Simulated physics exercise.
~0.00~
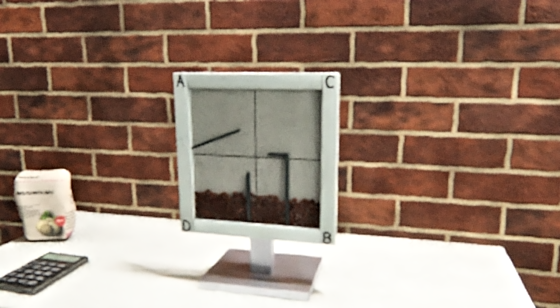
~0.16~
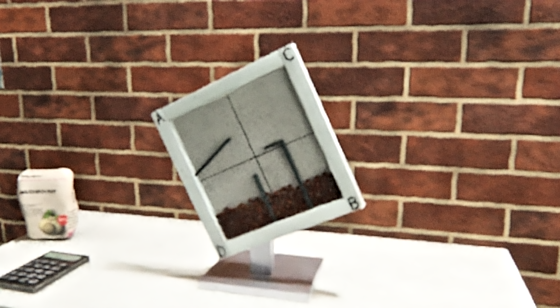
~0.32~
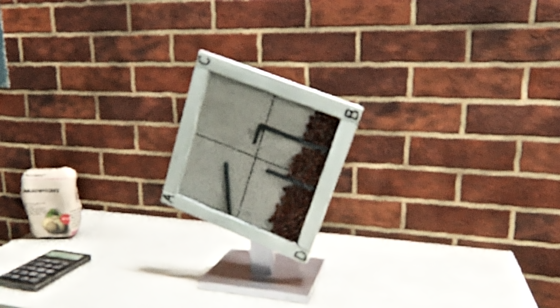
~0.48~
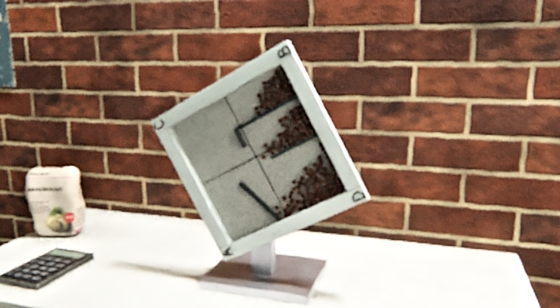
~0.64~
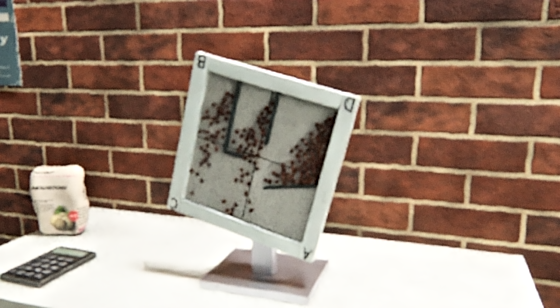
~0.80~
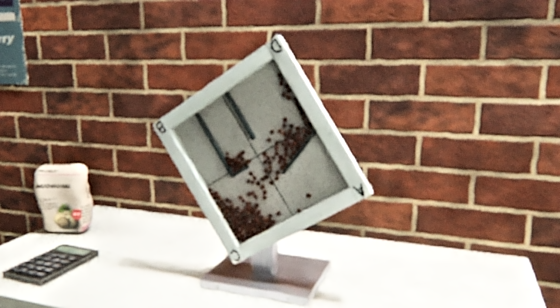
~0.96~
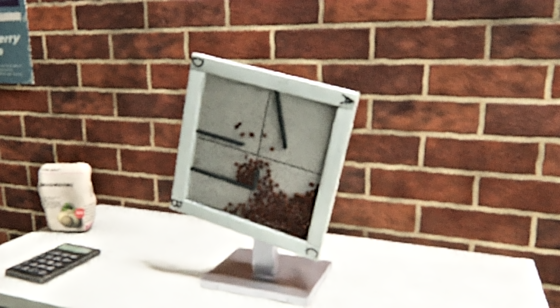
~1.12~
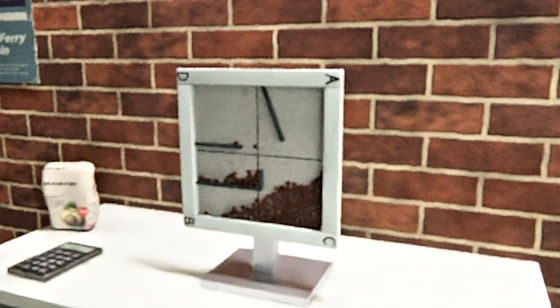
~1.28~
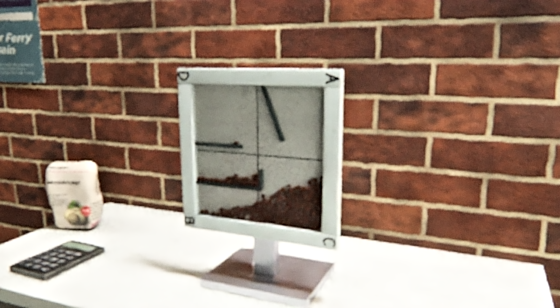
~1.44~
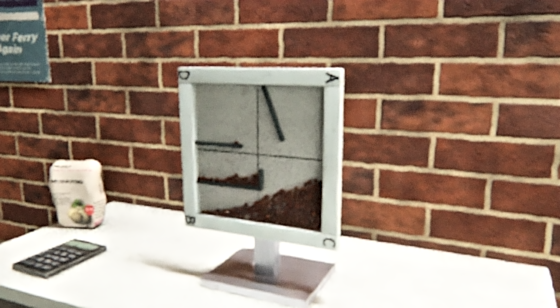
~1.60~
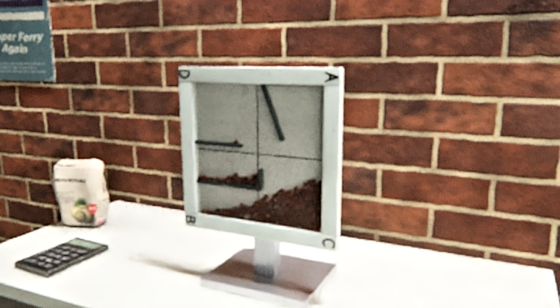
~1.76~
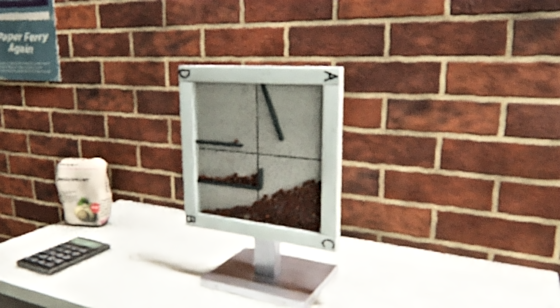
We see a square, clear-fronted case of dark beads on a stand turn counterclockwise before a brick wall, the beads sliding and tumbling past its inner walls. It stops upright with D and A on top, the beads resting along the bottom, heaped higher toward C.
